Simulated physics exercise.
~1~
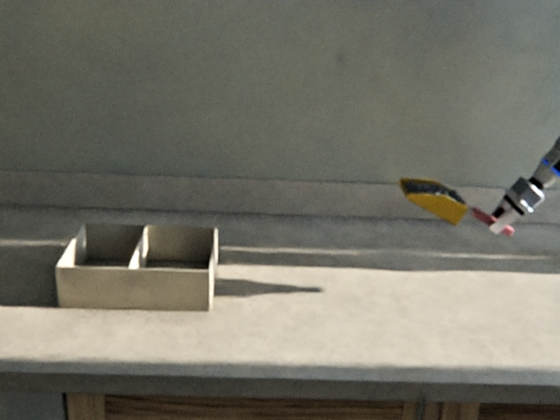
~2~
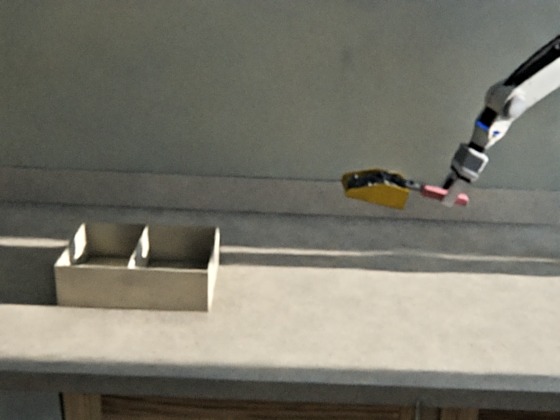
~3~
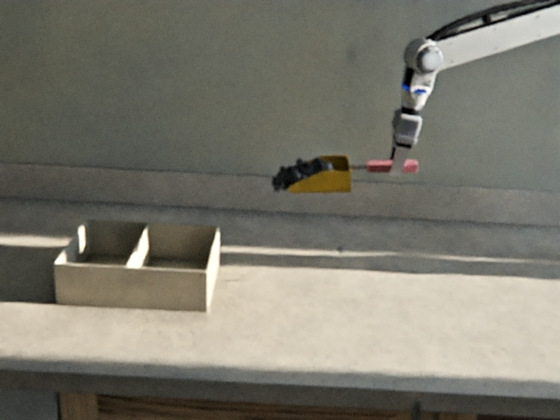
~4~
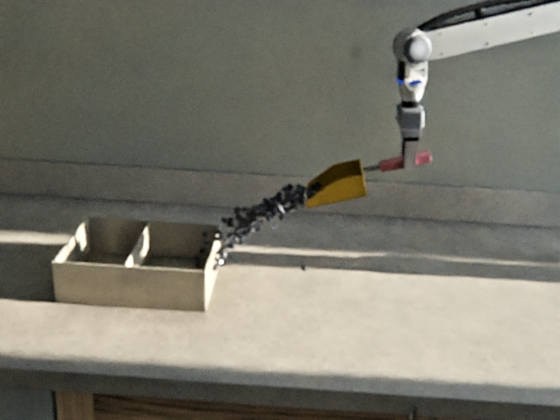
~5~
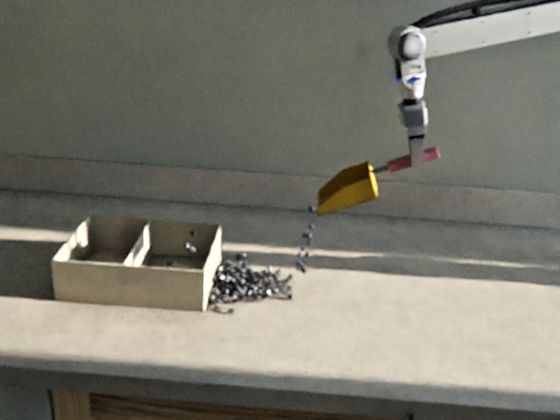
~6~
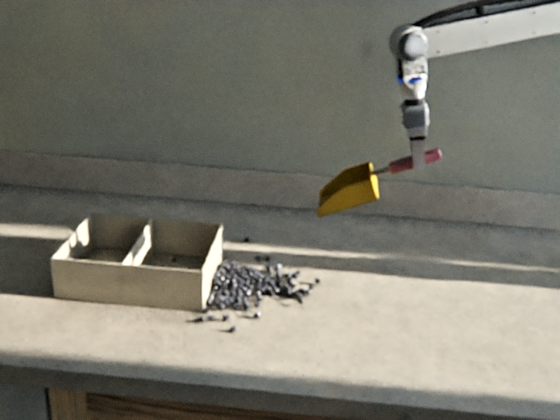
A robot arm tips dark pebbles from a yellow scoop, spilling most beside the divided box.
